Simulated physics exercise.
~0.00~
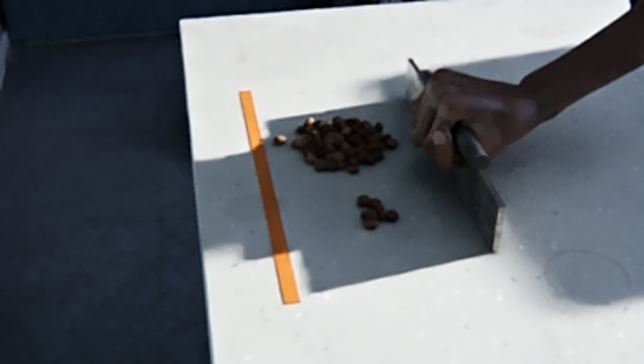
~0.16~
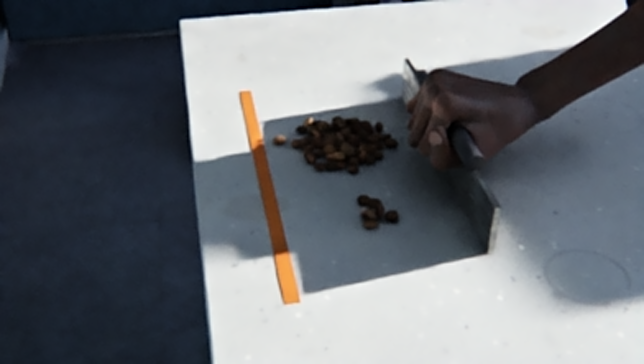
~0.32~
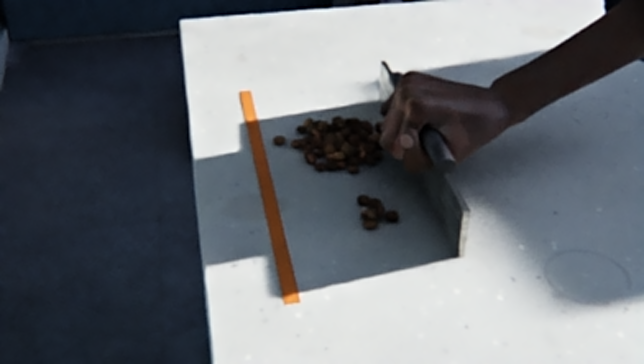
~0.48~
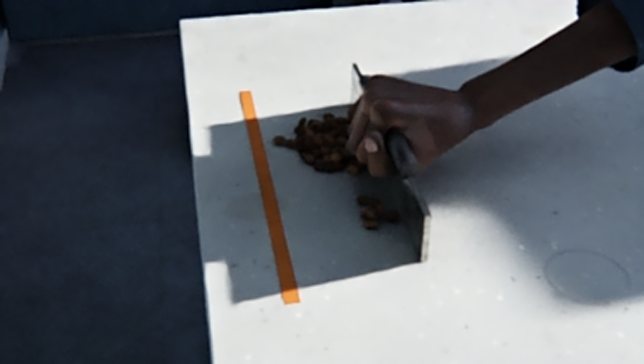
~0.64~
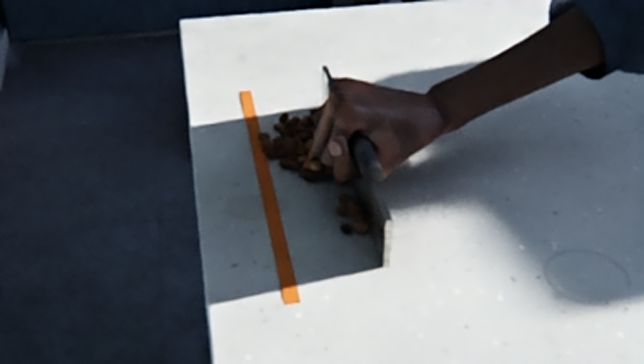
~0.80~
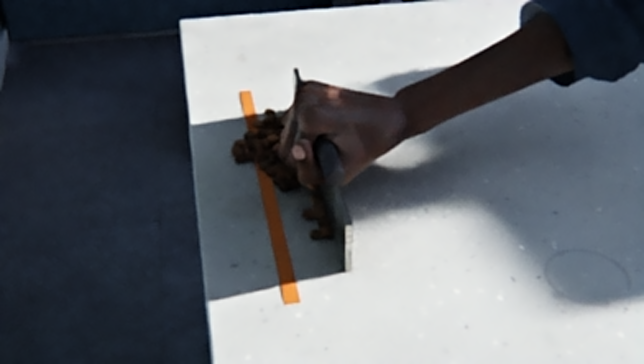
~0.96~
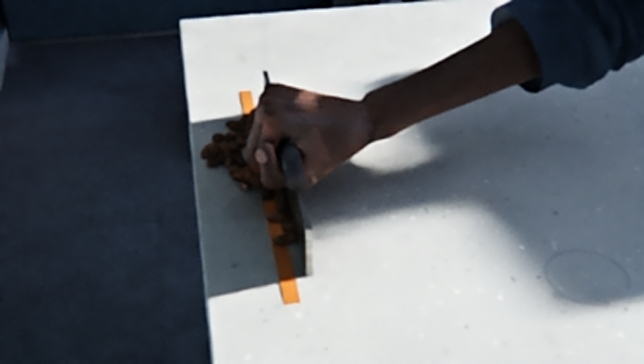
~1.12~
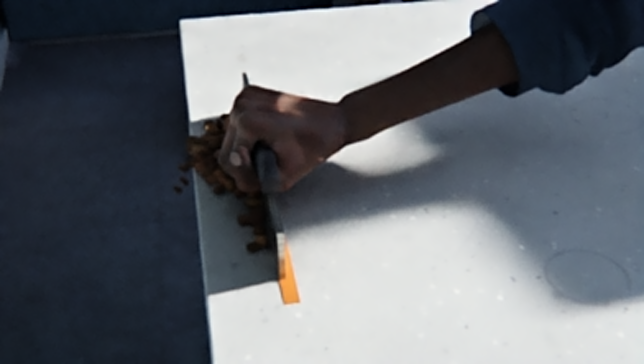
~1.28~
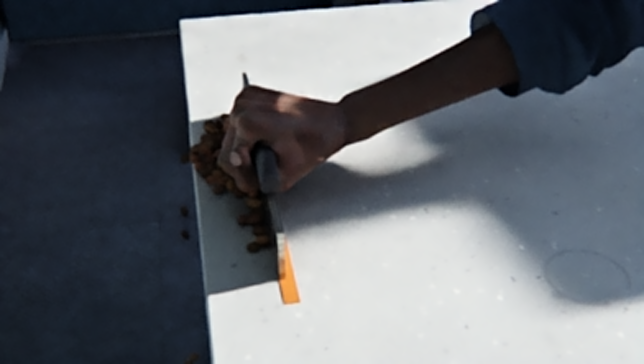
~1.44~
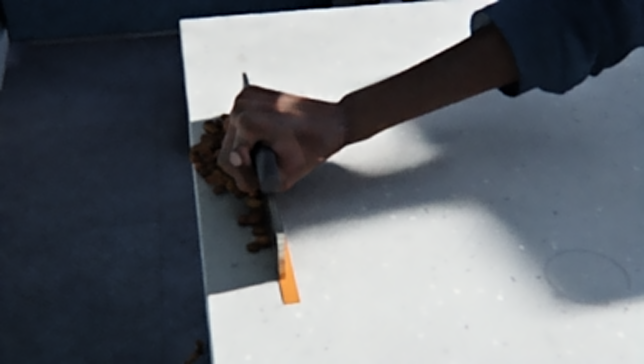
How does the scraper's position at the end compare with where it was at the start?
At the start the scraper stands well to the right of the orange tape, with both brown heaps between them. By the end it is farther left, resting at the tape.
